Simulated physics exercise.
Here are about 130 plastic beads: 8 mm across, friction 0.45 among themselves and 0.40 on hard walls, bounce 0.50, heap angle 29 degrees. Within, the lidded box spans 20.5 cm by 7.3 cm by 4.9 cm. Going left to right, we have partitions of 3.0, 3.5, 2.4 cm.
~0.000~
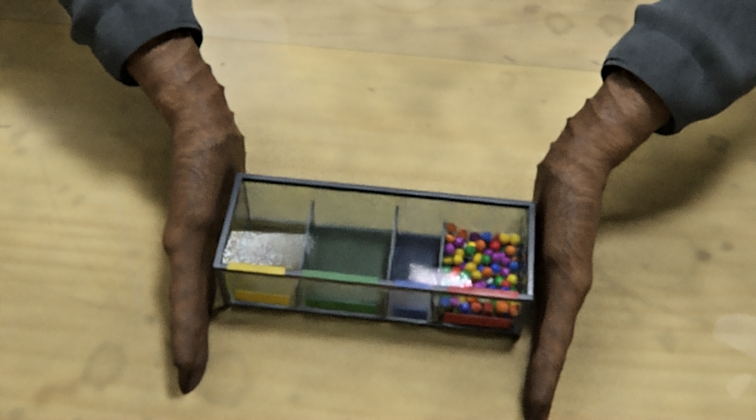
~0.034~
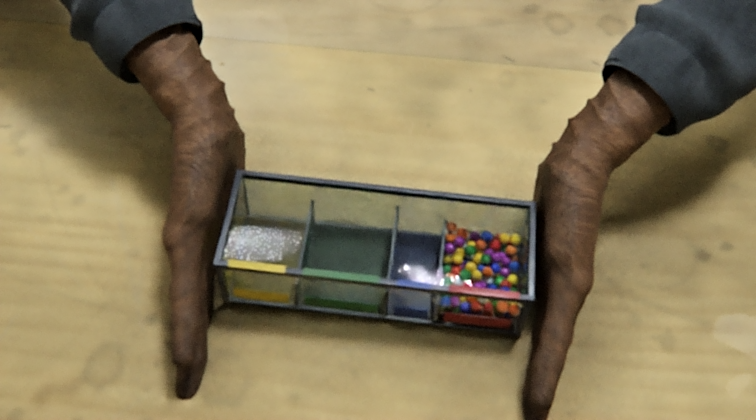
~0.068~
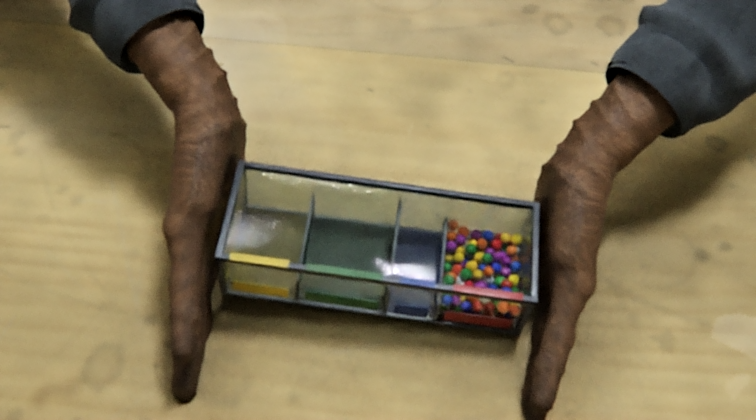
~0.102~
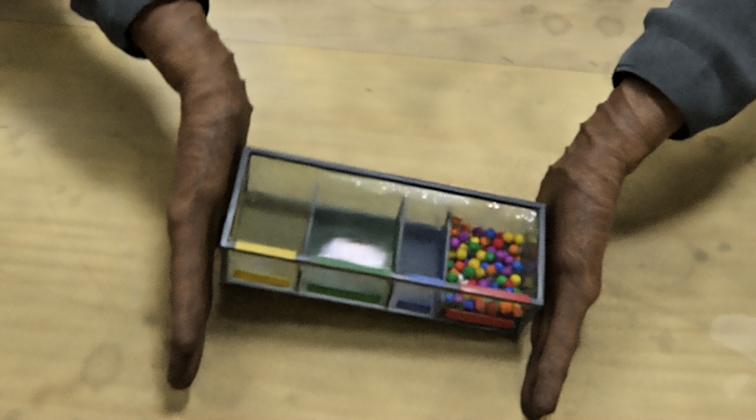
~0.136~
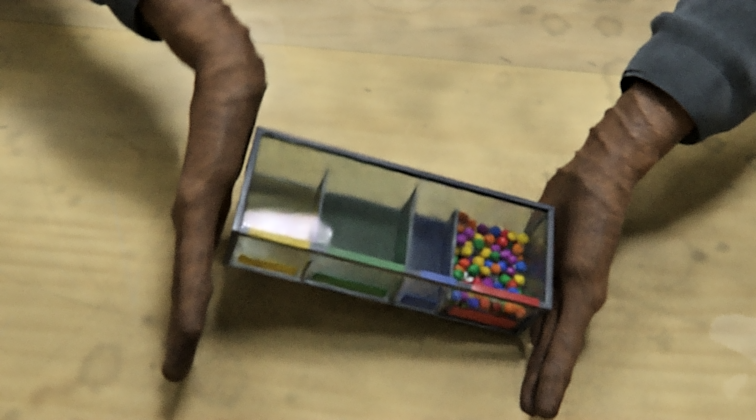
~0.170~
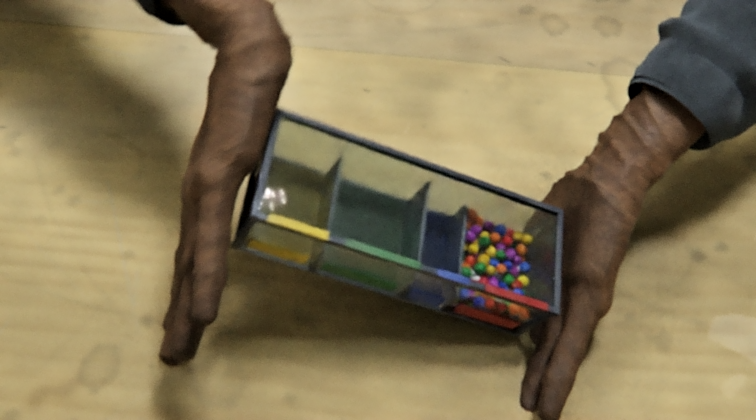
On a pale wooden surface, two hands in dark grey sleeves press against the ends of a clear, divided box, its rightmost compartment filled with multicoloured beads. The hands then tilt the box, slightly at first and then more steeply, raising its left end while the beads stay in the right compartment.
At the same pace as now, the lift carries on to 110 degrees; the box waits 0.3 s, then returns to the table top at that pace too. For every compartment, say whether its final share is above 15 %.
Outcome: Red: Clears the bar. Blue: Does not clear the bar. Green: Does not clear the bar. Yellow: Does not clear the bar.
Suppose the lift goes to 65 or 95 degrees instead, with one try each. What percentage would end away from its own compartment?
Some 0 and 0 per cent.
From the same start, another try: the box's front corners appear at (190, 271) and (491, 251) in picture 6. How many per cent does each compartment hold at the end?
Red = 10 %; blue = 35 %; green = 5 %; yellow = 55 %.
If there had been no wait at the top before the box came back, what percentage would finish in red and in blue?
You'd end up with red at 100 per cent and blue at 0 per cent.
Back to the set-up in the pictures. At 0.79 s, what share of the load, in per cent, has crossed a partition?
At that instant it's around 0 per cent.
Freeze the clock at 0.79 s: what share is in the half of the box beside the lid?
Roughly 50 per cent.
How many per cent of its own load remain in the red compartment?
Fraction kept: Approx. 100 %.
Then, at 0.79 s, tilt 110 degrees; red 100 %.
Then, at 1.20 s, tilt 63 degrees; red 100 %.
After 1.70 s, tilt 0 degrees; red 100 %.
At rest (2.0 s), red 100 %, blue 0 %, green 0 %, yellow 0 %.
